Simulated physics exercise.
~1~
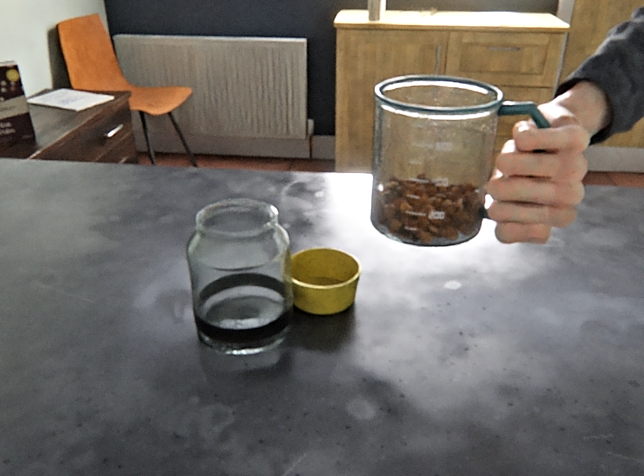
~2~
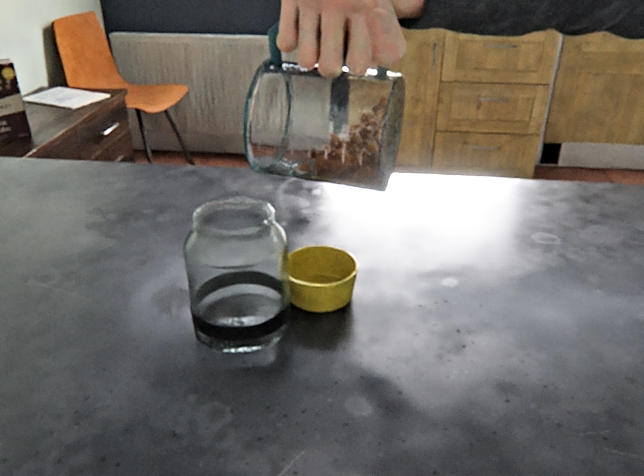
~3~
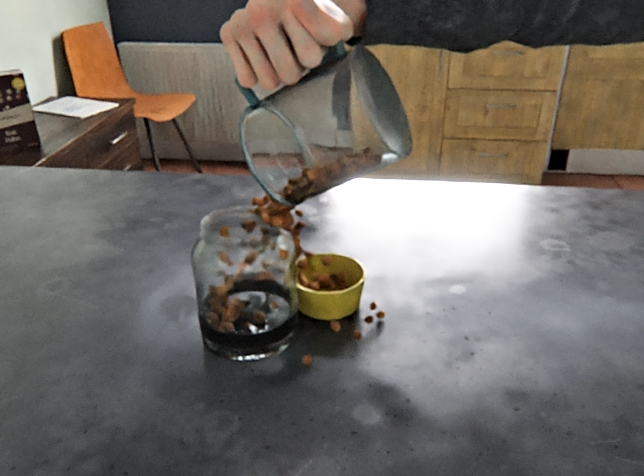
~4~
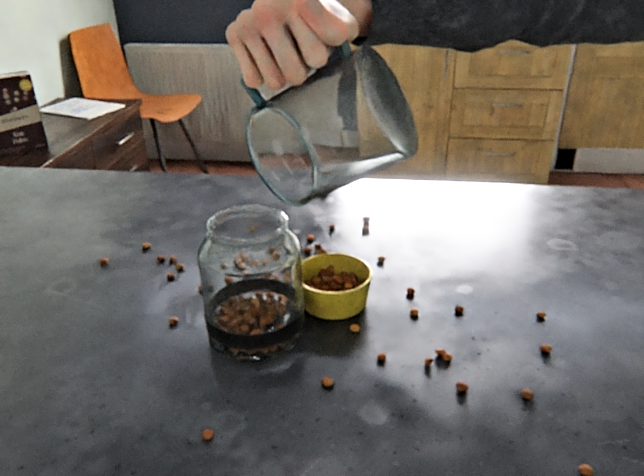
A hand holds a clear jug with a teal rim and handle, partly filled with brown kibble, above a dark grey table in a room with an orange chair, a radiator and wooden cabinets behind. The slightly swaying view looks down across the table, where a glass jar with a black band stands left of a small yellow dish. The hand moves the jug left and tips it on its side, then further over. Kibble tumbles into the jar and the dish, with some bouncing onto the table. Finally the jug is empty, both containers hold kibble, and stray pieces lie scattered around them.
